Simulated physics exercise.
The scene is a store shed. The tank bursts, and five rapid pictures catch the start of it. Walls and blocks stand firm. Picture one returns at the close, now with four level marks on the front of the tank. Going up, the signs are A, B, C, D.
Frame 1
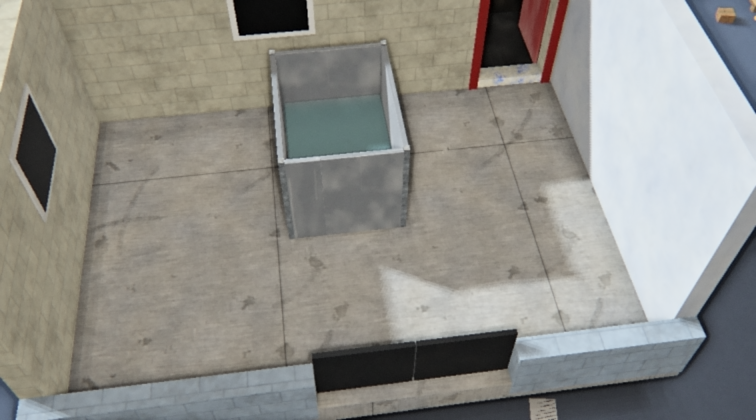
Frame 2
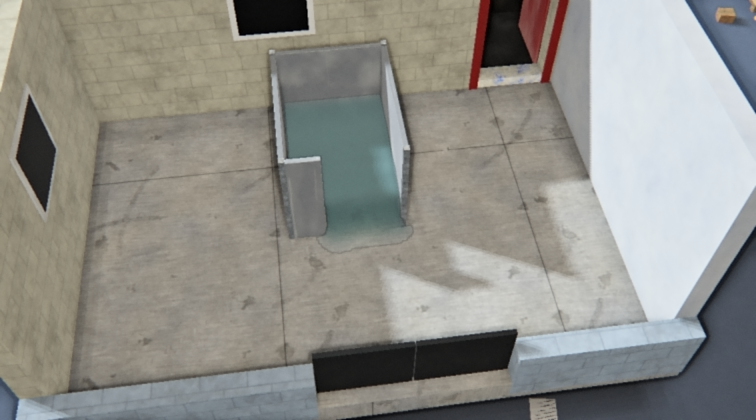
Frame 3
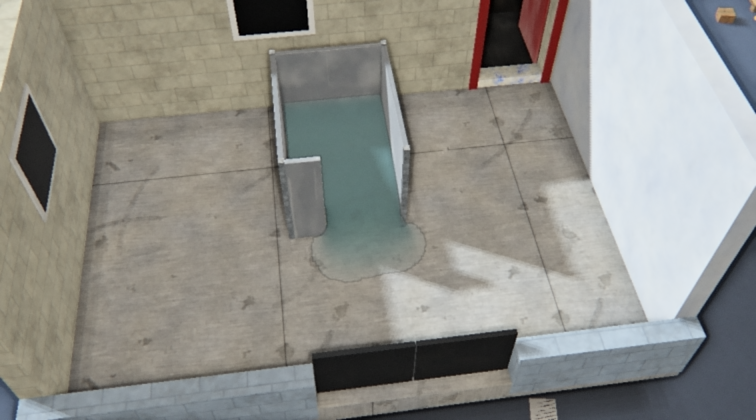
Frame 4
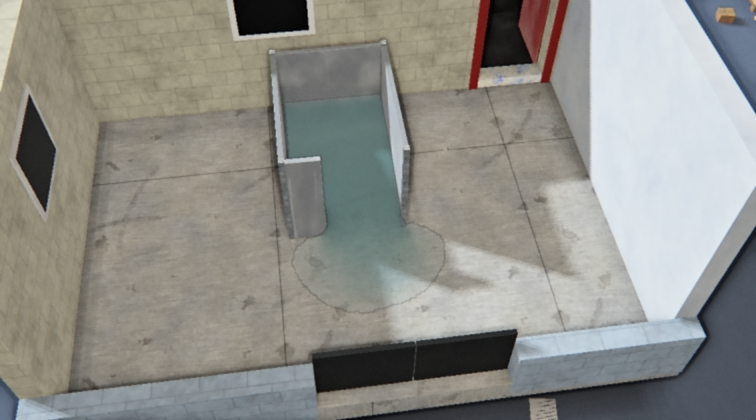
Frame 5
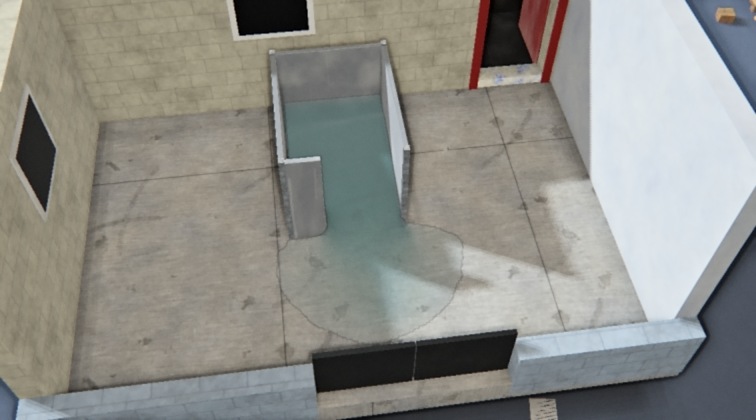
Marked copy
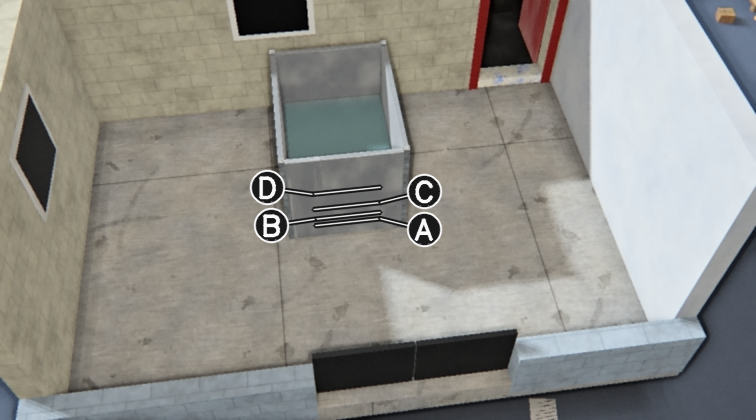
Water pouring from an opened tank in a store shed and spreading in a rounded pool across the concrete floor.
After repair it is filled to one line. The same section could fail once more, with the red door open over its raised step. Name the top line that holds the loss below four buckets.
It is D.
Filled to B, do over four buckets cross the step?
No.
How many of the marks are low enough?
All of them.
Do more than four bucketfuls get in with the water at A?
No, not at all.
On the marked copy, A at (347, 222); B at (347, 215); C at (347, 206); D at (346, 190); from the bottom up A, B, C, D.
If A is chosen, nothing gets over.
If B is chosen, nothing gets over.
If C is chosen, nothing gets over.
If D is chosen, a bucket or two gets in.
